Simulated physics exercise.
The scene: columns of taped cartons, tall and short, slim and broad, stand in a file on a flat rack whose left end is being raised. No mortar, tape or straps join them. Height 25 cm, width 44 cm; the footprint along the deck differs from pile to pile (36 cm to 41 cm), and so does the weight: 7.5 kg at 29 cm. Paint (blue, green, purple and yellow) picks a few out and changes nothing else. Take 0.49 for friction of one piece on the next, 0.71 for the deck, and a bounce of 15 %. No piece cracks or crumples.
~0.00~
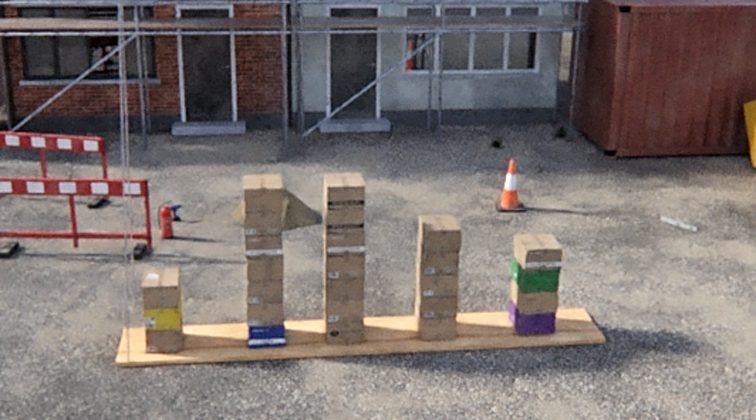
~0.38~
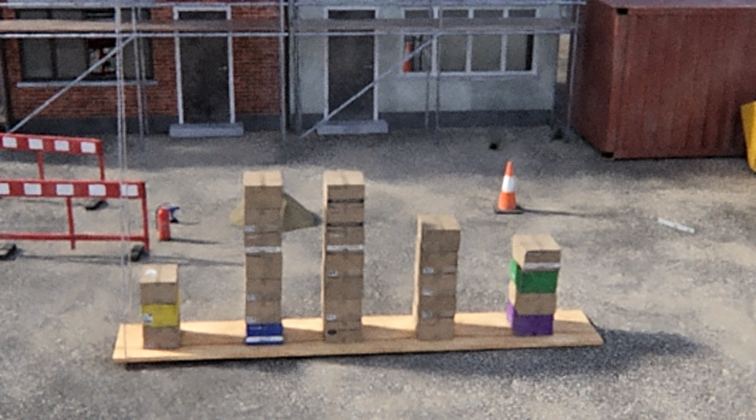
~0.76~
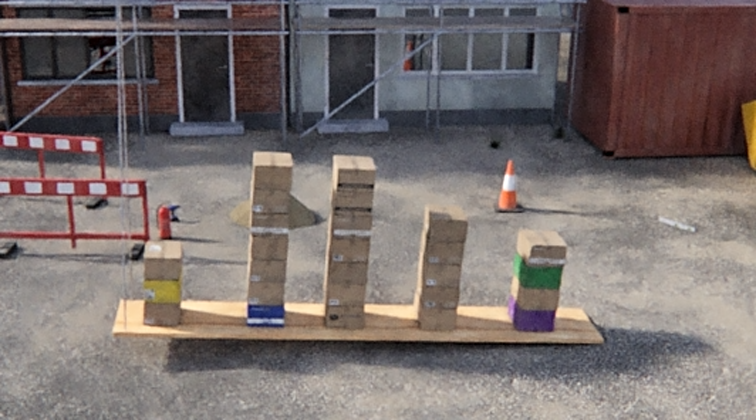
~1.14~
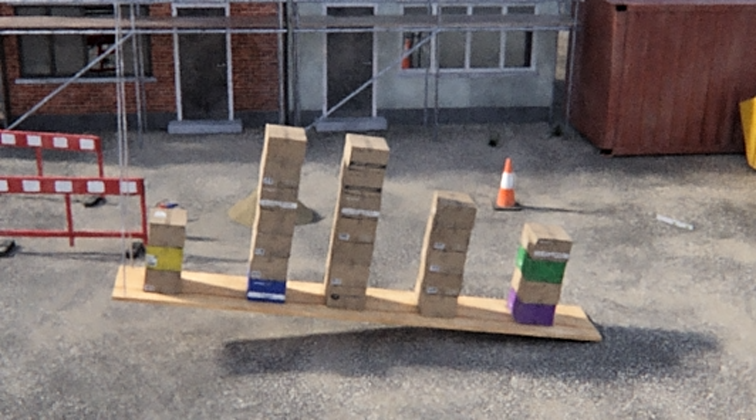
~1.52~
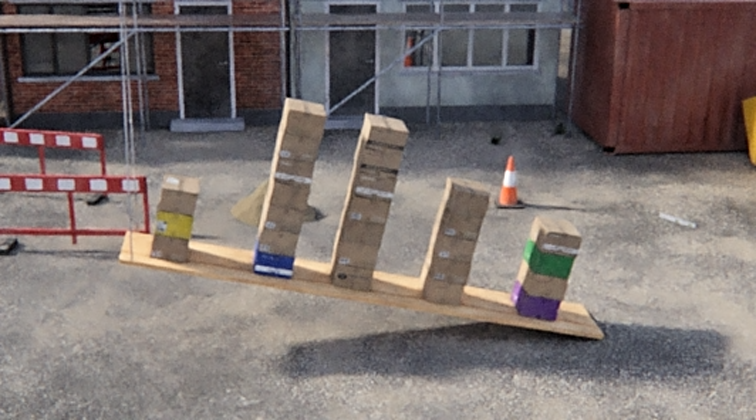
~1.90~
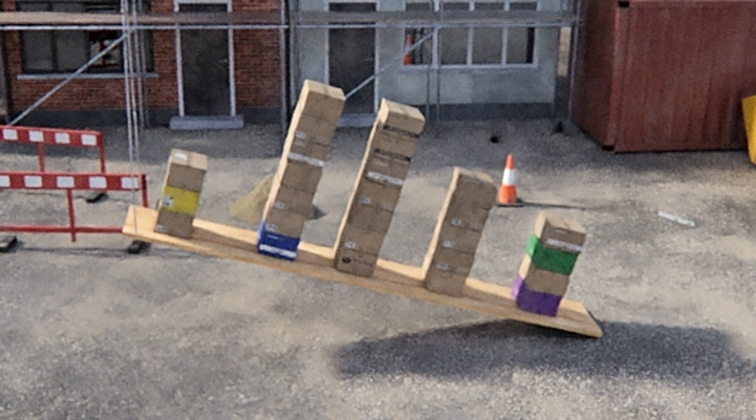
Five stacks of taped cartons leaning rightward on a long plank as its left end rises steadily above a gravel yard.
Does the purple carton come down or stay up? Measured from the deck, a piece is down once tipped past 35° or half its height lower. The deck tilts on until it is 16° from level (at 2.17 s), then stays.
It remains up.
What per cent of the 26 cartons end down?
About 85 per cent.
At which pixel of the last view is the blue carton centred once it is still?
At about (338, 241).
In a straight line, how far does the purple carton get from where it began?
About 25 cm.
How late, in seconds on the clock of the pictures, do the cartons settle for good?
Around 5.0 s.
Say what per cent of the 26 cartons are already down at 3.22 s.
80 per cent by then.
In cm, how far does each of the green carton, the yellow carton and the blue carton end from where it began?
Green 180, yellow 130, blue 120.
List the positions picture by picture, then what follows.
In the first picture (we follow the side turned to the camera; leans and shifts are taken against what carries them), middle of the deck's edge (369, 352) slope 0°; purple carton (538, 325); blue carton (267, 337); yellow carton (162, 320); no piece has moved.
In the second picture, middle of the deck's edge (366, 351) slope 1°; purple carton (536, 326).
In the third picture, middle of the deck's edge (367, 338) slope 4°; purple carton (537, 321).
In the fourth picture, middle of the deck's edge (367, 320) slope 8°; purple carton (537, 315).
In the fifth picture, middle of the deck's edge (373, 301) slope 12°; purple carton (542, 309).
In the sixth picture, middle of the deck's edge (376, 288) slope 15°; purple carton (542, 304); blue carton (279, 246); green carton (558, 262); 10 stirred so far.
Around 2.32 s, slope 16°; none of the 26 cartons down, 17 disturbed; purple carton unmoved; blue carton tipped 16°.
Around 2.74 s, slope 16°; 14 of the 26 cartons down; purple carton unmoved; blue carton tipped 56°.
Around 3.22 s, slope 16°; 21 of the 26 cartons down; purple carton displaced 14 cm; blue carton on its side.
Around 3.86 s, slope 16°; 22 of the 26 cartons down; purple carton displaced 16 cm; green carton upside down.
Finally (5.2 s), slope 16°; 22 of the 26 cartons down; purple carton displaced 17 cm; green carton upside down; blue carton upside down. Seen by the last camera, middles, purple carton near (551, 298), green carton near (680, 312).
